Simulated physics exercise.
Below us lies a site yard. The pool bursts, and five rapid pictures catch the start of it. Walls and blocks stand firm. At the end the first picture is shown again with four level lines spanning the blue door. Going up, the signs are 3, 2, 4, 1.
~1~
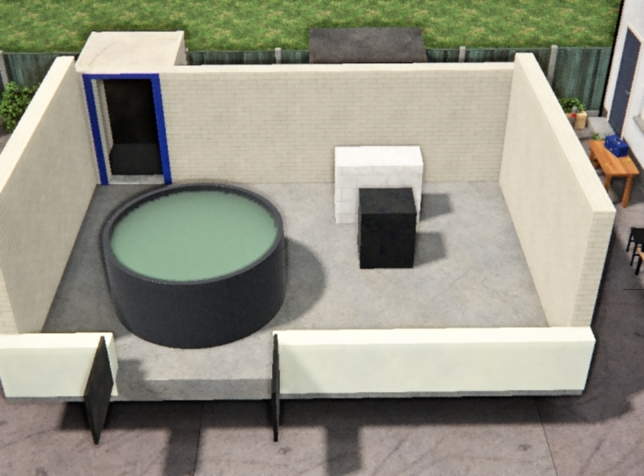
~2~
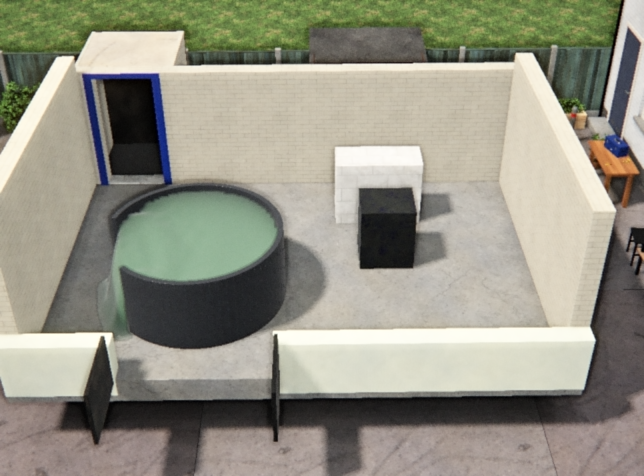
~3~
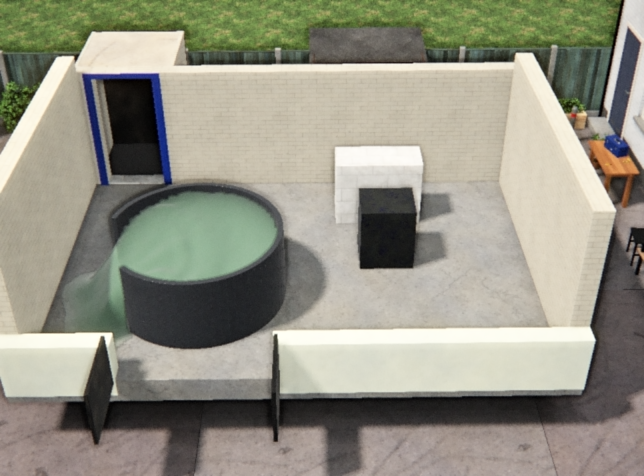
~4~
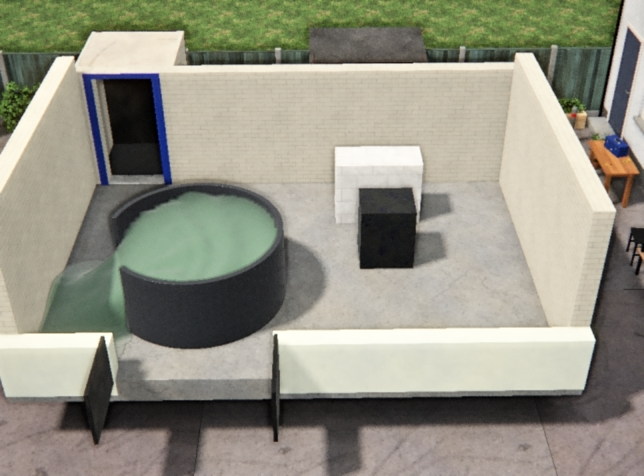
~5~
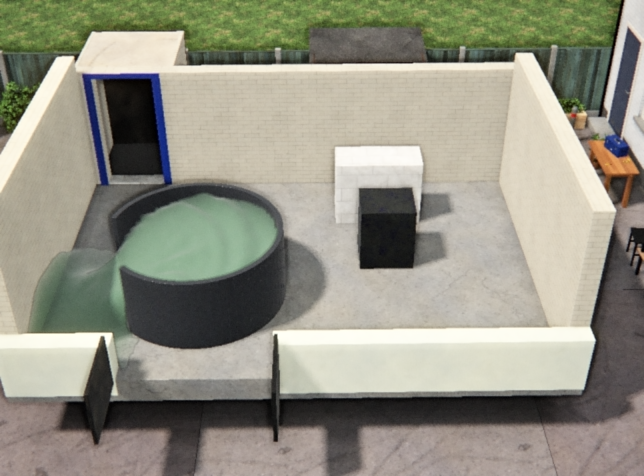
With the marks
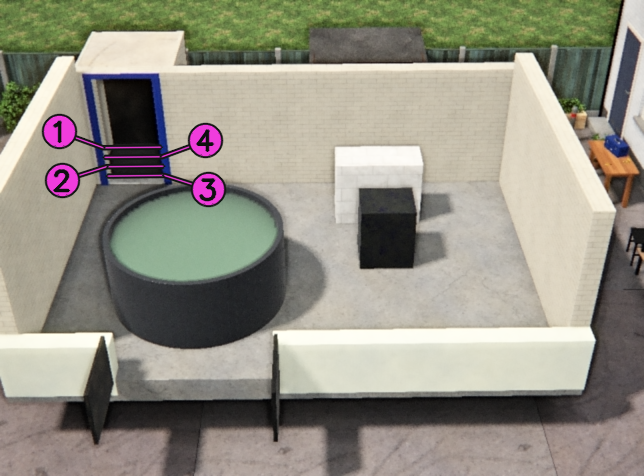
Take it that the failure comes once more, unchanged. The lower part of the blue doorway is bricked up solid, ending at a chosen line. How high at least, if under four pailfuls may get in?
2 is the one.
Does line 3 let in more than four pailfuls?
Yes, that goes wrong.
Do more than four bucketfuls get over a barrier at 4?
No, that is safe.
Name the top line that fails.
Here it is line 3.
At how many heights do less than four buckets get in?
Three of the four.
On the marked copy, 1 at (131, 147); 2 at (134, 166); 3 at (136, 175); 4 at (133, 157); from the bottom up 3, 2, 4, 1.
With 1, nothing gets over.
With 2, a bucket or two gets in.
With 3, dozens of bucketfuls pour in.
With 4, nothing gets over.
